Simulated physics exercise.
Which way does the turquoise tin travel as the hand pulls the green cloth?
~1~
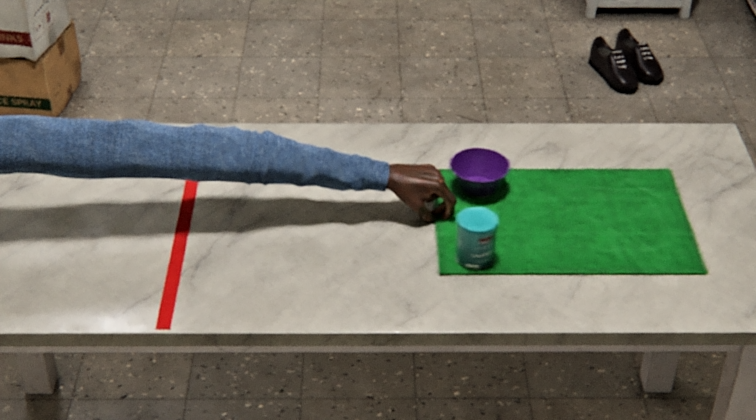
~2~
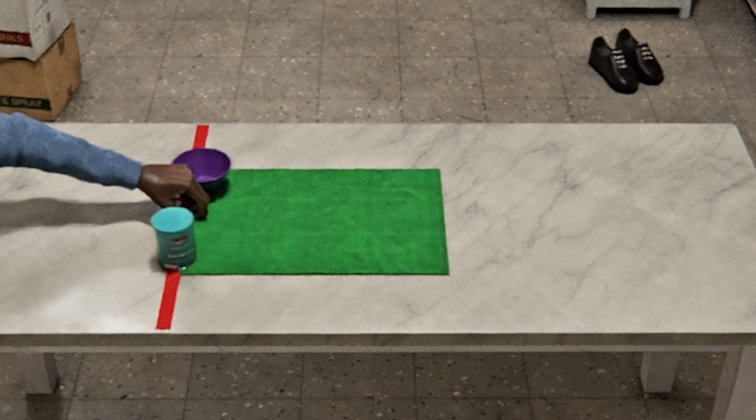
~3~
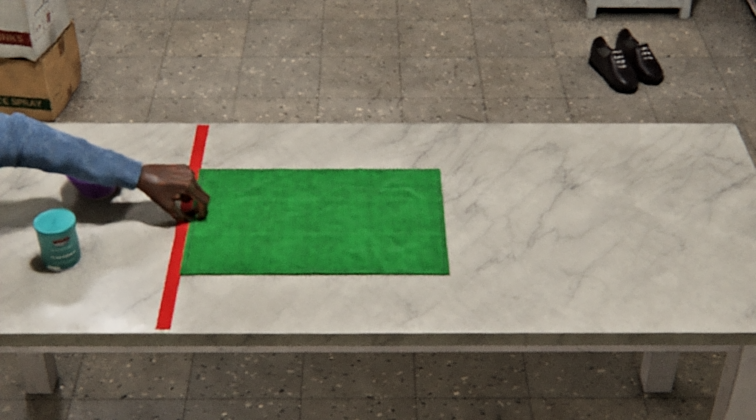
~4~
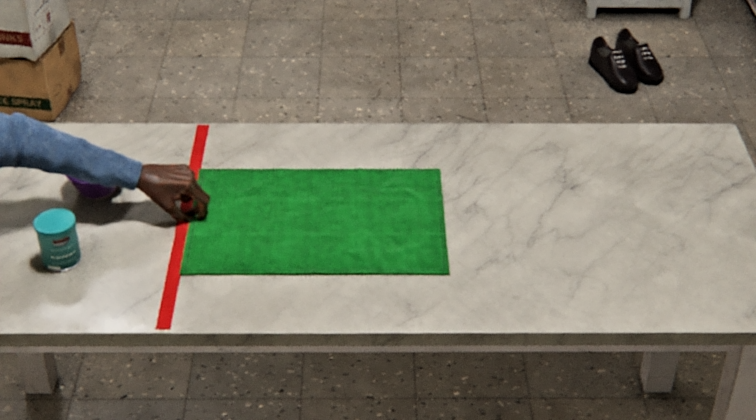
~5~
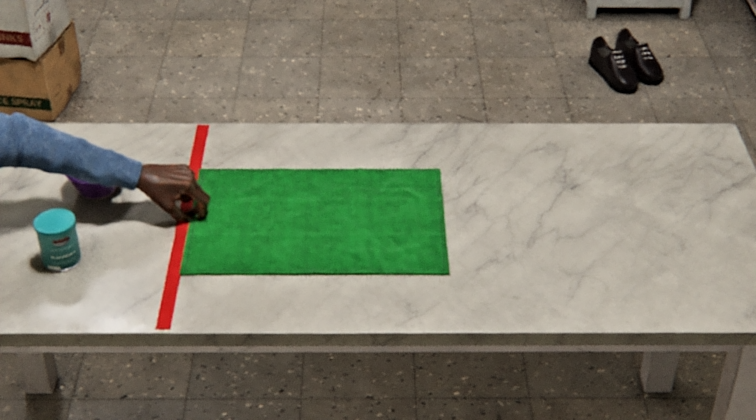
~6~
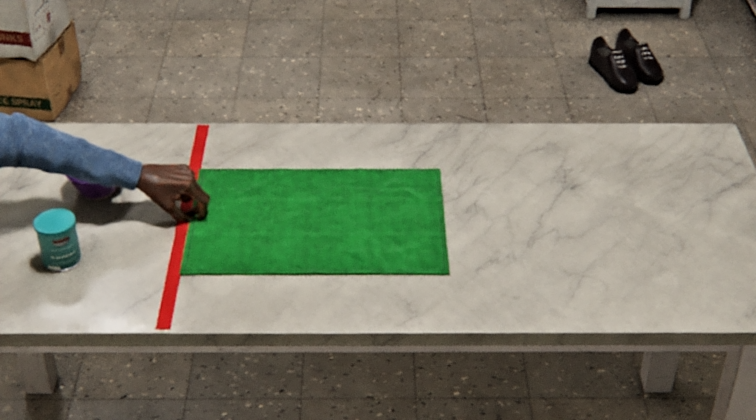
The turquoise tin travels to the left, going past the red tape before it comes to rest upright.
